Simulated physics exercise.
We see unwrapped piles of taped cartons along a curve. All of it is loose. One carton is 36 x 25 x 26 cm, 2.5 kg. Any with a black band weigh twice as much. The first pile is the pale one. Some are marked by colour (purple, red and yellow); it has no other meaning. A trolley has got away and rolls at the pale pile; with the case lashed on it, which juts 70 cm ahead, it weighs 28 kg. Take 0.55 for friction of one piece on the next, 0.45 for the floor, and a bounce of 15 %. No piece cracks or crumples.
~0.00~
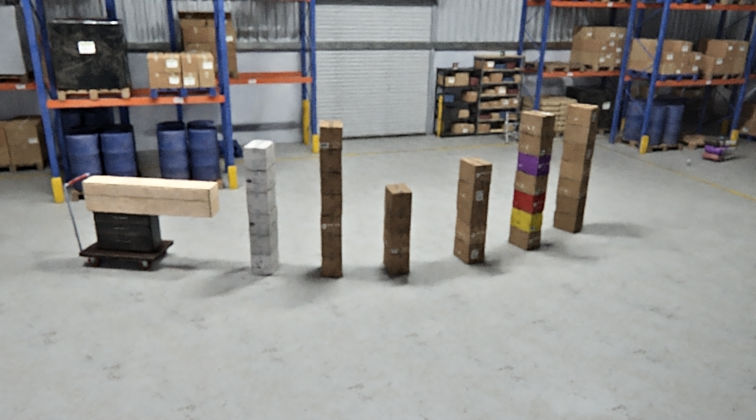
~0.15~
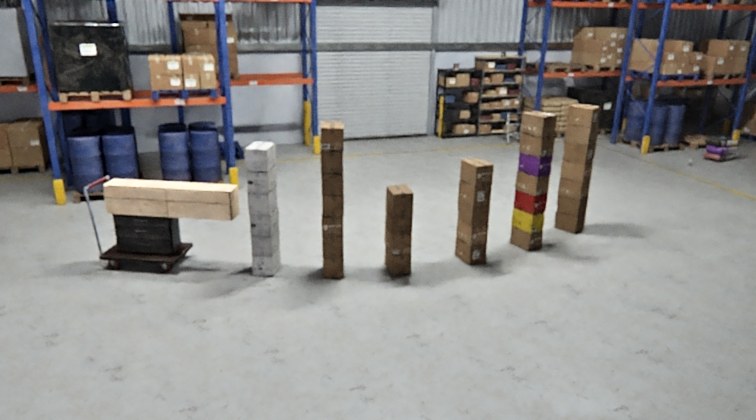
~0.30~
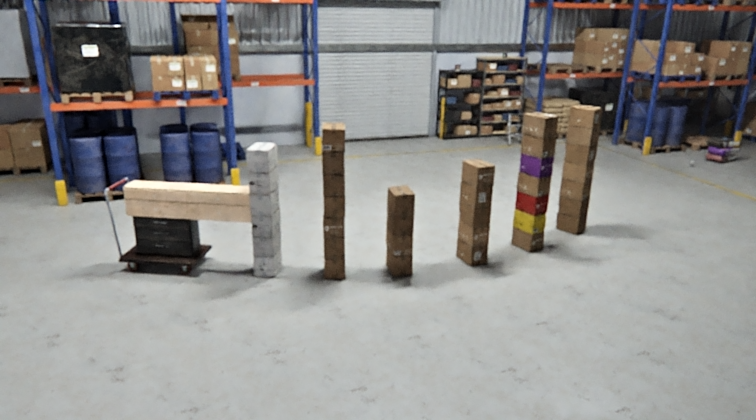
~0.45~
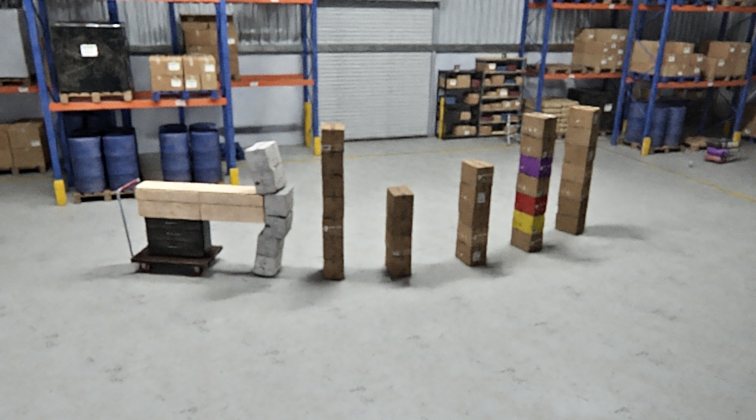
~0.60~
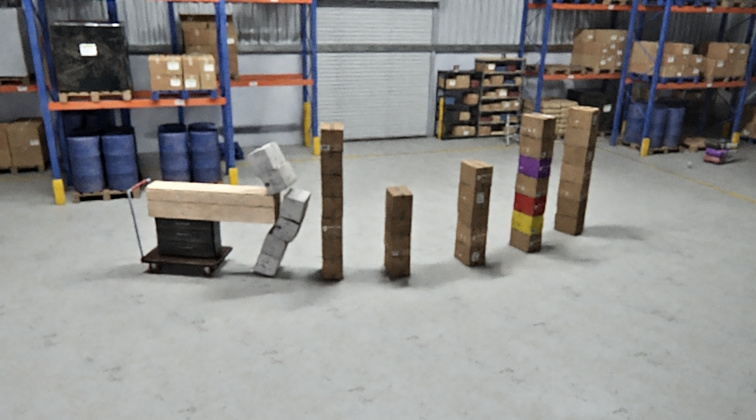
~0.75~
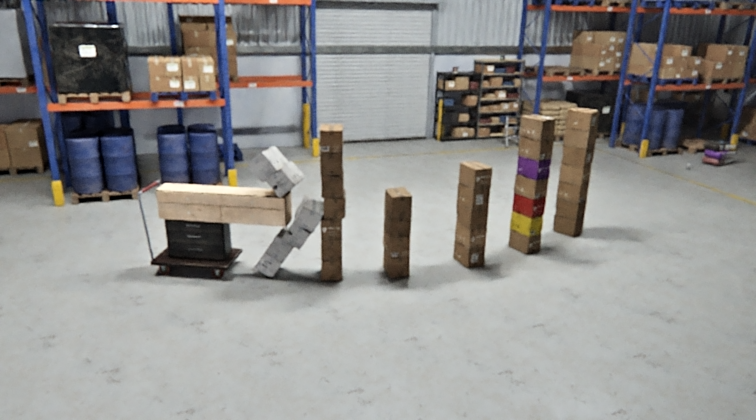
A trolley carrying a long case rolls right across a warehouse floor, pushing into a pale carton pile that buckles and leans rightward.
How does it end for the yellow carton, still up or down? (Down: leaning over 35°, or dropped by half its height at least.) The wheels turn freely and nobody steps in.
In the end the yellow carton comes down.
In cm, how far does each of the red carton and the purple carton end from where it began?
Moved: Red 100, purple 200.
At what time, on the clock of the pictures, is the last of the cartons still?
Near 6.5 s.
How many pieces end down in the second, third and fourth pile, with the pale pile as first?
By pile: Second 7, third 4, fourth 5.
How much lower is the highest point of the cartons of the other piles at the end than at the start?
About 130 cm.
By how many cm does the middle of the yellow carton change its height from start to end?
About 25 cm lower.
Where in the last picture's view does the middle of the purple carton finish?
Around (619, 219).
By 1.62 s, 6 of the pale pile down; 2 of the 30 other cartons down; yellow carton unmoved.
By 3.44 s, 6 of the pale pile down; 11 of the 30 other cartons down; yellow carton unmoved.
By 5.10 s, 6 of the pale pile down; 30 of the 30 other cartons down; yellow carton on its side; red carton on its side.
When it is over (6.5 s), 6 of the pale pile down; 30 of the 30 other cartons down; yellow carton on its side; purple carton on its side; red carton on its side. In pixels of the last frame, middles, yellow carton near (546, 234), purple carton near (619, 219).
